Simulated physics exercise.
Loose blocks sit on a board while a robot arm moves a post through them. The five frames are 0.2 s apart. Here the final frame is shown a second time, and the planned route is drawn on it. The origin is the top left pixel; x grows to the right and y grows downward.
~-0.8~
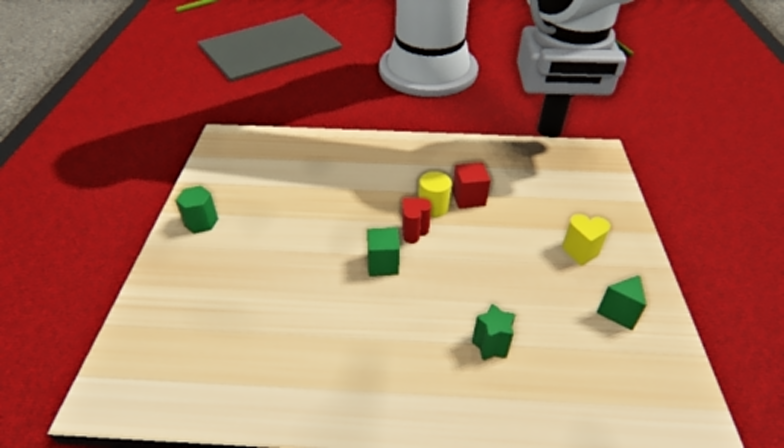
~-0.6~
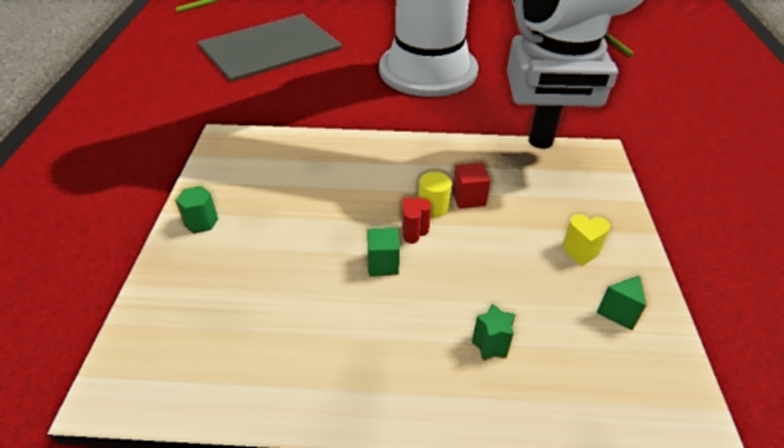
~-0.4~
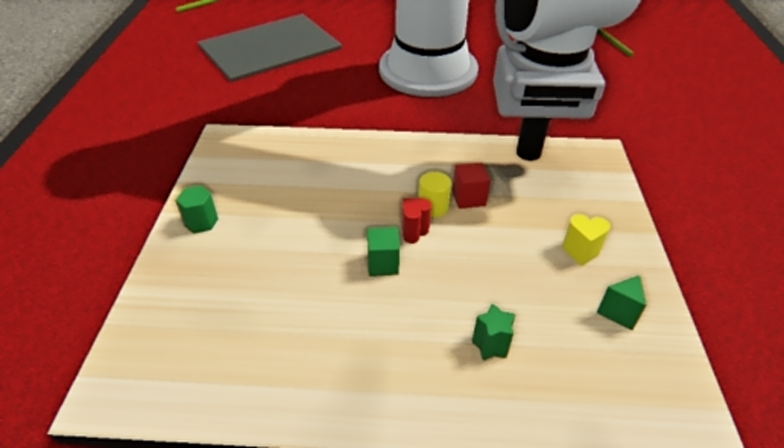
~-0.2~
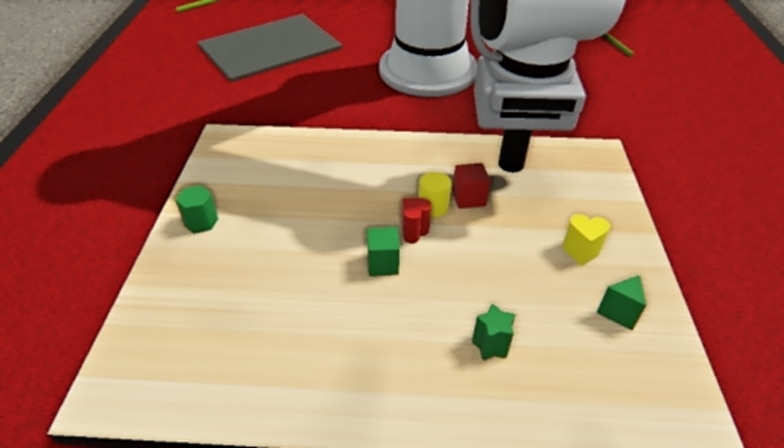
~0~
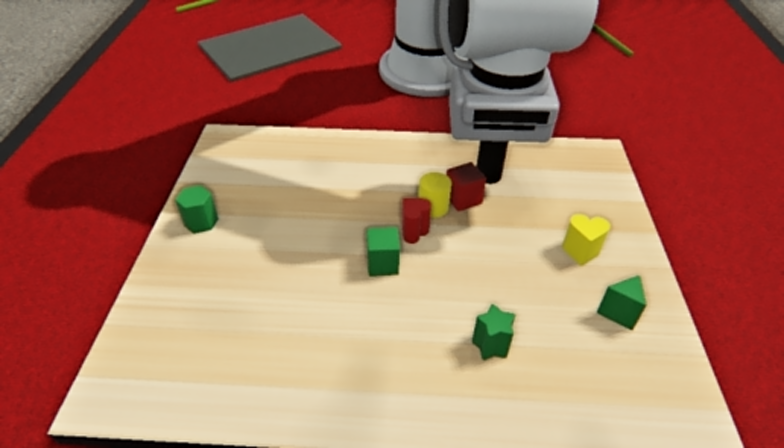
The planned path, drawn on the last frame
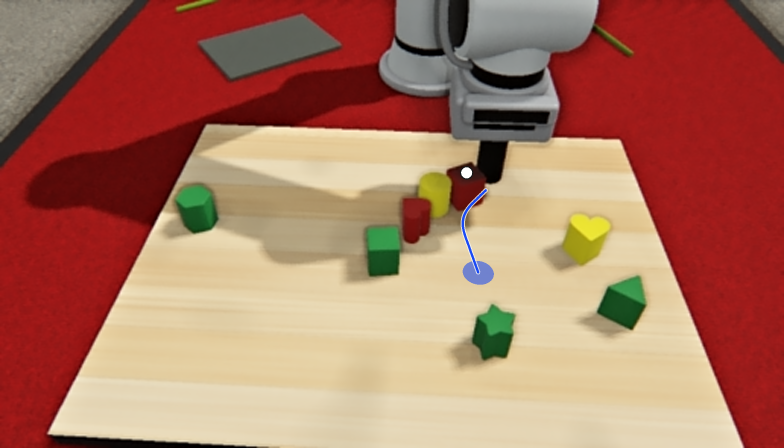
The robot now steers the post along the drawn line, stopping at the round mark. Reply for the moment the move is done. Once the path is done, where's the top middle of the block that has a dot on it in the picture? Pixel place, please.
At roughly (437, 190).
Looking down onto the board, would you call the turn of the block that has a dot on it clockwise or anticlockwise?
Top view: Clockwise.
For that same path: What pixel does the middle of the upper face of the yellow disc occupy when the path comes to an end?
Put as a pixel place, it's (405, 187).
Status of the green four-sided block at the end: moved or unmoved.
Stays where it is.
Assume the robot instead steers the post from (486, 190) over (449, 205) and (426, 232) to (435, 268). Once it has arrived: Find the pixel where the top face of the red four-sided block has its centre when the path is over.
Final place: (399, 197).
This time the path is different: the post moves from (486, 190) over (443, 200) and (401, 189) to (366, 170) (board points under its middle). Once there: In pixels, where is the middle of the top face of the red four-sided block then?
When the path ends, it will be at (396, 184).
Drawn move, from (486, 190) through (466, 212) and (467, 240) to (478, 273); the dot is on the red four-sided block.
The first path, step by step. One third of the way, post at (468, 198); yellow disc at (408, 187); red four-sided block at (440, 187), turned 30° clockwise.
Two thirds of the way, post at (469, 227); yellow disc at (405, 187); red four-sided block at (437, 190), turned 40° clockwise.
At the end, post at (481, 258); green four-sided block still; red heart-shaped block still; yellow disc at (405, 187); red four-sided block at (437, 190), turned 40° clockwise.
